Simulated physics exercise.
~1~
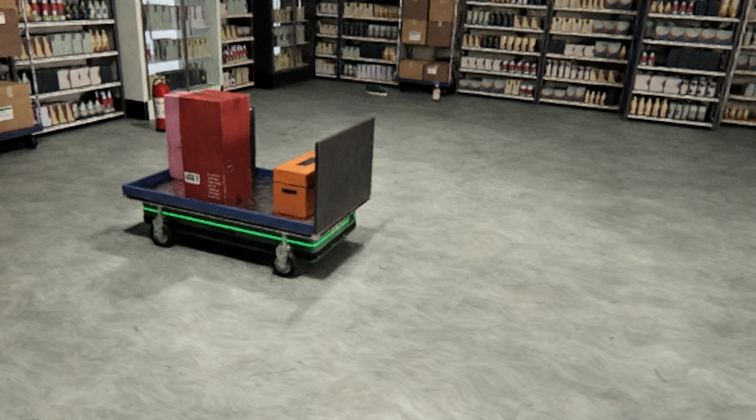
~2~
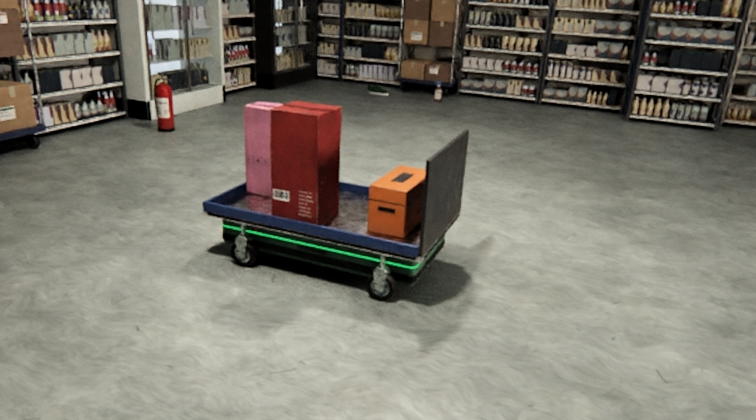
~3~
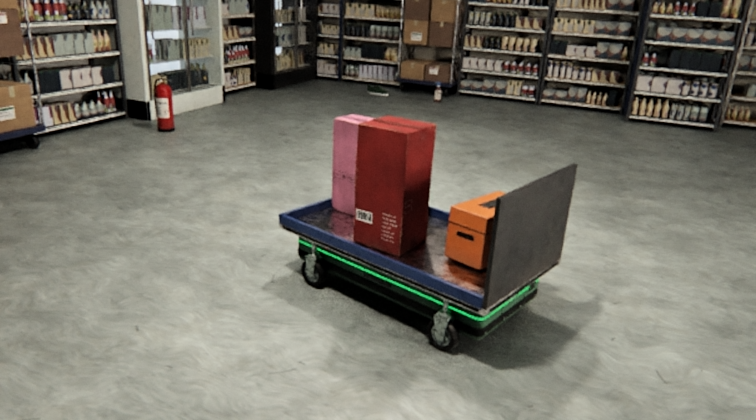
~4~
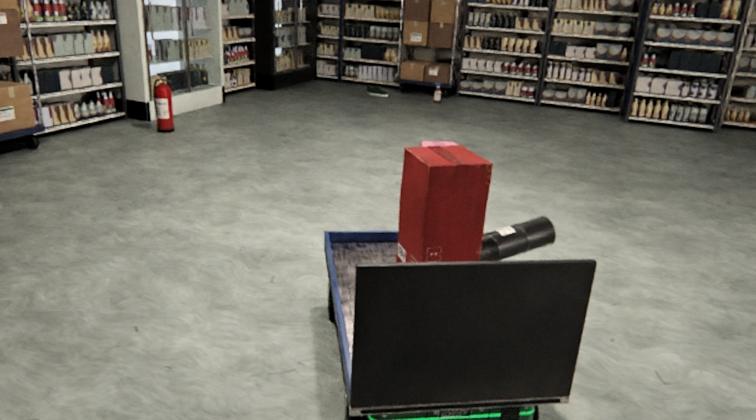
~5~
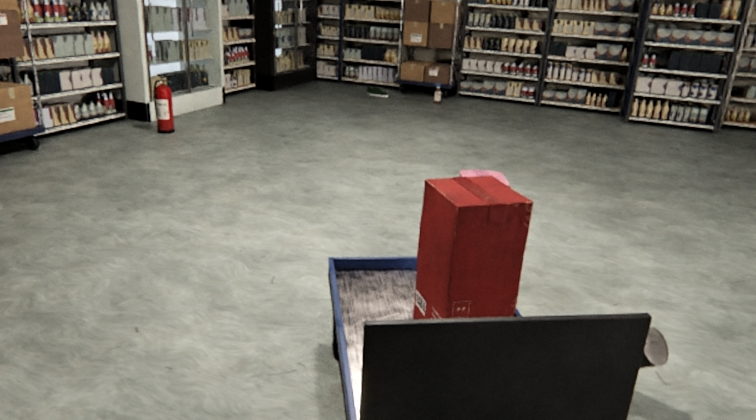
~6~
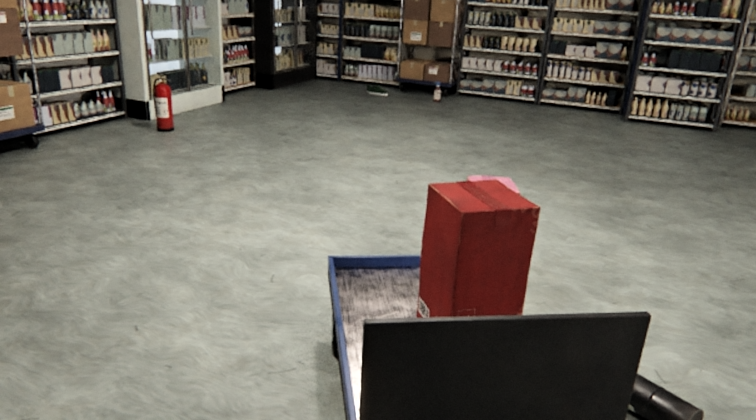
In a shop aisle, a flat cart rolling right and swinging round, its black canister tumbling off as the red box stays upright.
